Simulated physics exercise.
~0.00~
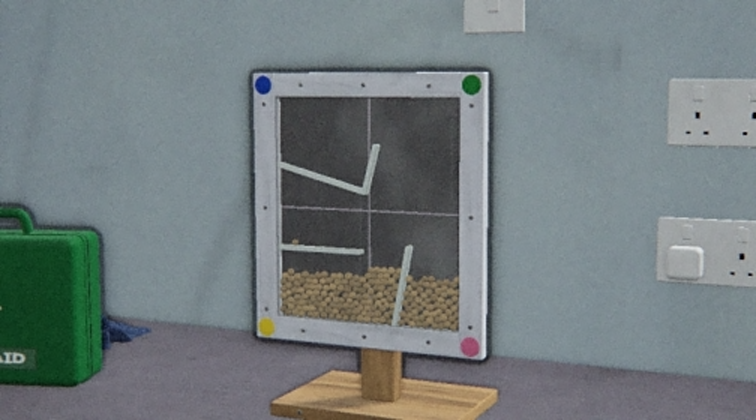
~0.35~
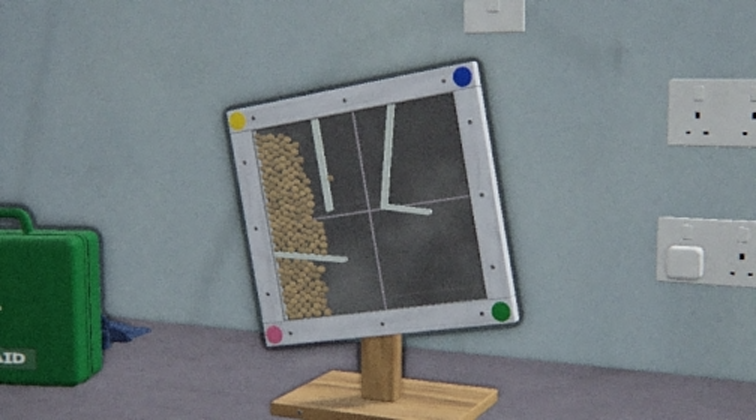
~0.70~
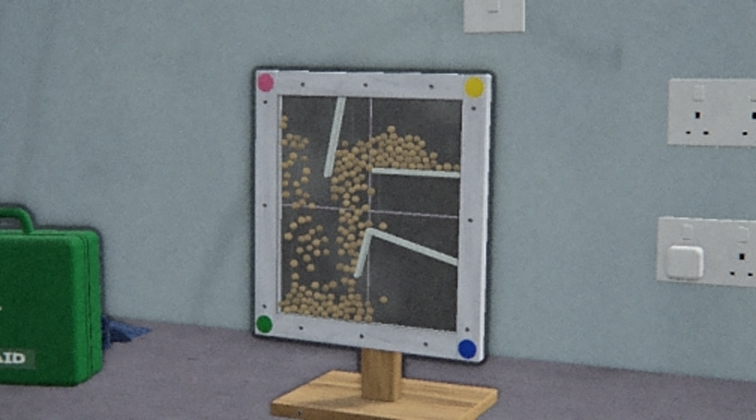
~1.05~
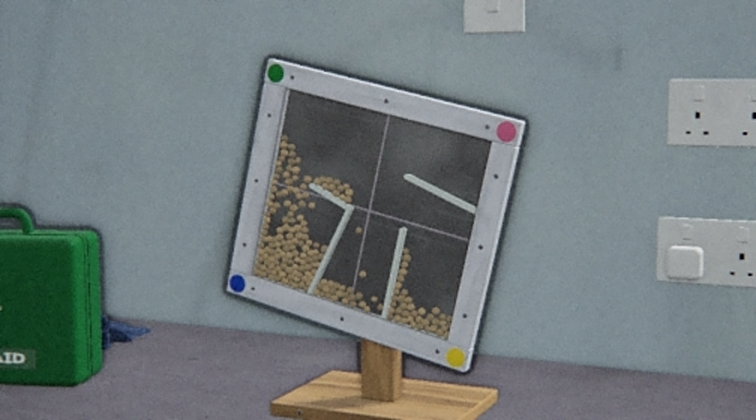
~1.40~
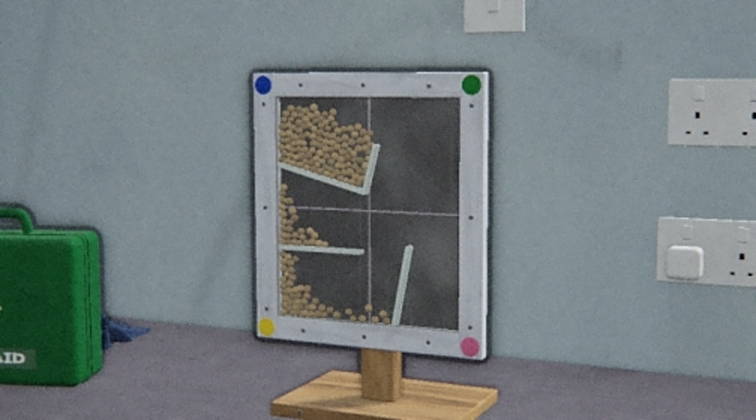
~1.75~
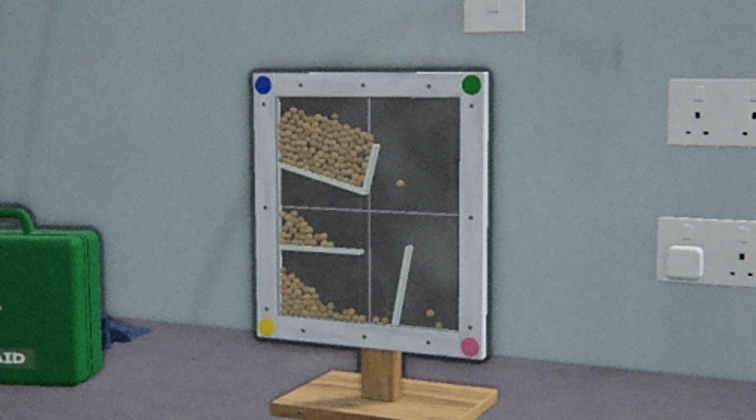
A square, pale-framed case of dried chickpeas stands on a wooden post and base, seen from the front against a blue-grey wall, with a green first-aid box at left and white sockets at right. Blue, green, yellow and pink stickers mark its corners, and thin pale strips sit inside. The case turns anticlockwise, and the chickpeas heap along the left side. Upside down, they spill downward past the strips, then gather at the lower left as it turns on. Upright again, it stops, with most chickpeas held in the blue quarter, many in yellow and a few in pink.
